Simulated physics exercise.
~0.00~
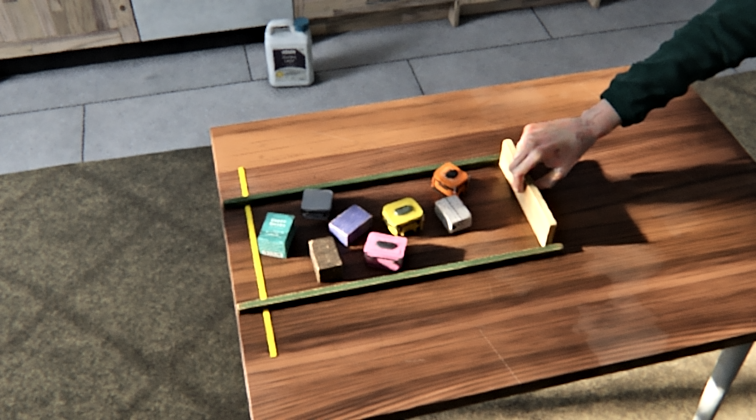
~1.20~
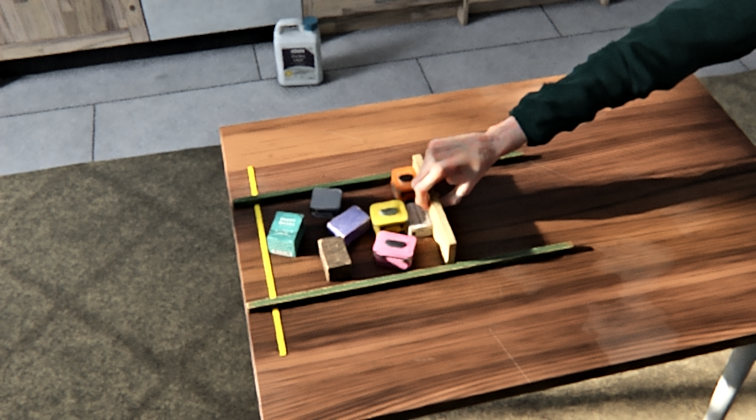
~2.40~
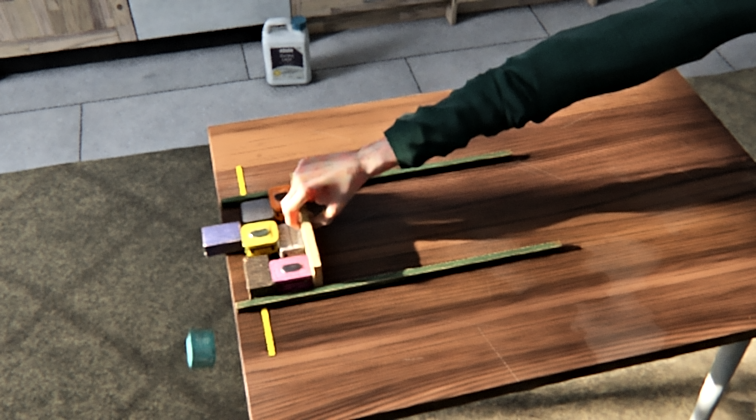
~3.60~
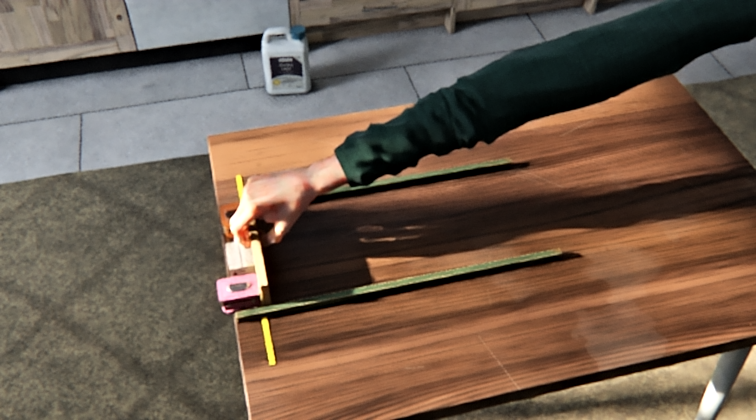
We see a hand slide an upright wooden board leftward along a channel on a table, sweeping small coloured boxes and cases toward the yellow tape. The turquoise box drops off the end first, others follow, and the board reaches the tape with a pink item still beside it.
